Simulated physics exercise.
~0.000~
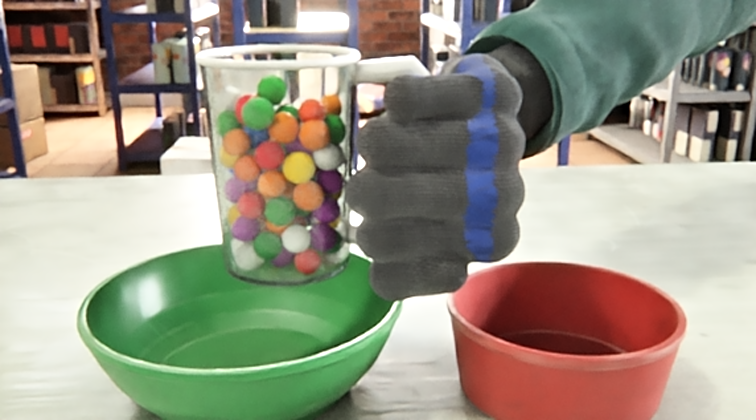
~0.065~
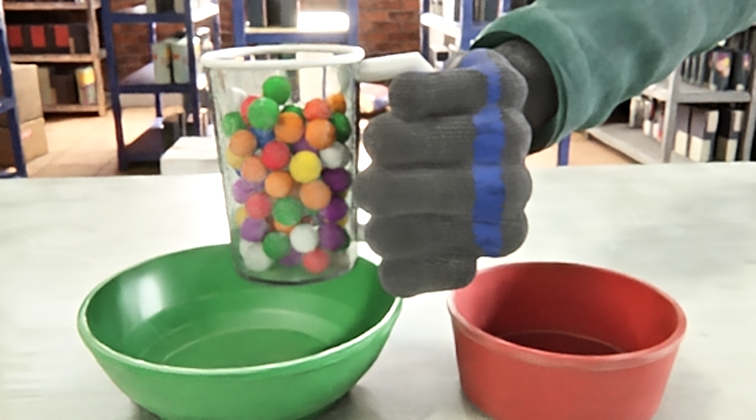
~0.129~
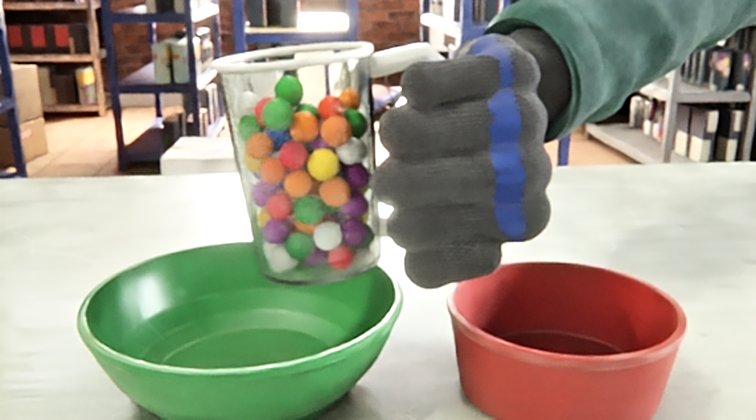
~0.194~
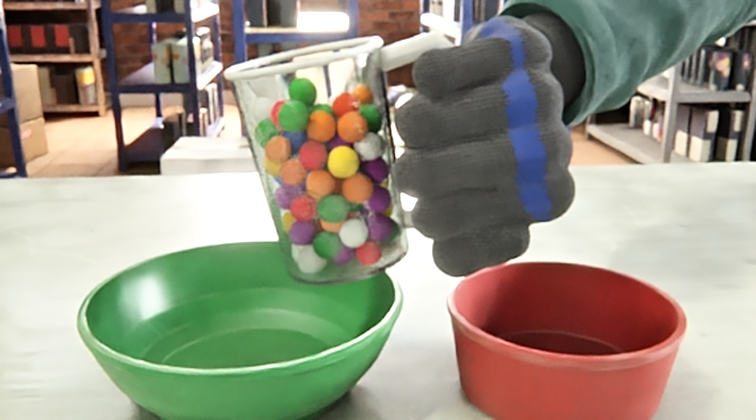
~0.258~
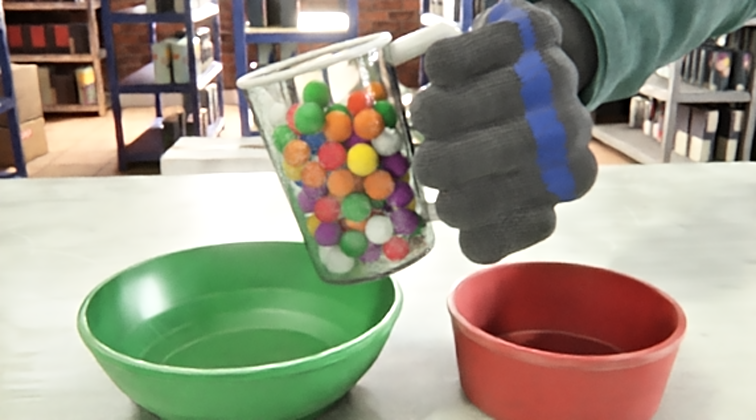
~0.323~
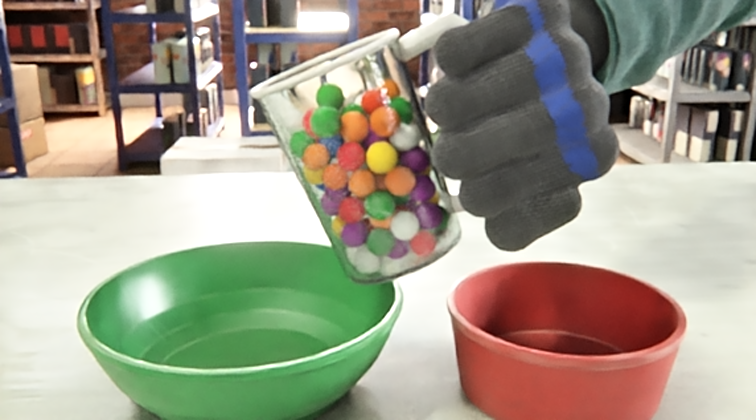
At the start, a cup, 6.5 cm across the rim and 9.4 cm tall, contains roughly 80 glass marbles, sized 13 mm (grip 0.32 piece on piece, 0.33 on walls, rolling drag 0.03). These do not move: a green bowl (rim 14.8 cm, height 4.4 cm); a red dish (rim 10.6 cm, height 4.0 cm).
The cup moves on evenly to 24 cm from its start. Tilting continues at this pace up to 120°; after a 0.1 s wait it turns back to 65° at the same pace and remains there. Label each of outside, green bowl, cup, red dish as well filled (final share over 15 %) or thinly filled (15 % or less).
Outside: Thinly filled, green bowl: Thinly filled, cup: Thinly filled, red dish: Well filled.
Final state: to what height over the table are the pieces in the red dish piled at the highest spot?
Near 3.5 centimetres up.
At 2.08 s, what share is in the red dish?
95 %.
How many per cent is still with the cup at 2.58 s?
0 percent, roughly.
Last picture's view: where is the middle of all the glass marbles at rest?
(552, 353), roughly.
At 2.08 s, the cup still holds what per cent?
My estimate is about 0 per cent.
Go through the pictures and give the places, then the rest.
Cup at (281, 102); tilt 0 degrees; moved 0.0 cm; lip at (204, 56); top of the load at (251, 113); green bowl at (246, 293); red dish at (563, 302), in the first picture.
Cup at (286, 101); tilt 1 degrees; moved 0.3 cm; lip at (208, 58); top of the load at (256, 113), in the second picture.
Cup at (299, 100); tilt 6 degrees; moved 1.1 cm; low side left; lip at (220, 64); top of the load at (282, 115), in the third picture.
Cup at (313, 100); tilt 11 degrees; moved 1.9 cm; low side left; lip at (232, 73); top of the load at (264, 117), in the fourth picture.
Cup at (327, 101); tilt 17 degrees; moved 2.8 cm; low side left; lip at (244, 81); top of the load at (358, 117), in the fifth picture.
Cup at (341, 102); tilt 22 degrees; moved 3.7 cm; low side left; lip at (258, 91); top of the load at (401, 114); green bowl at (246, 293); red dish at (563, 302). It turns about 85 degrees a second, in the sixth picture.
After 1.00 s, tilt 79 degrees; cup 100 %; middle of all pieces near (572, 167).
After 1.56 s, tilt 120 degrees; outside 5 %, cup 15 %, red dish 80 %; middle of all pieces near (570, 313).
After 2.08 s, tilt 89 degrees; outside 5 %, red dish 95 %; middle of all pieces near (544, 347).
After 2.58 s, tilt 65 degrees; outside 5 %, red dish 95 %; middle of all pieces near (547, 350).
By 2.8 s all is still; outside 5 %, green bowl 0 %, cup 0 %, red dish 95 %.
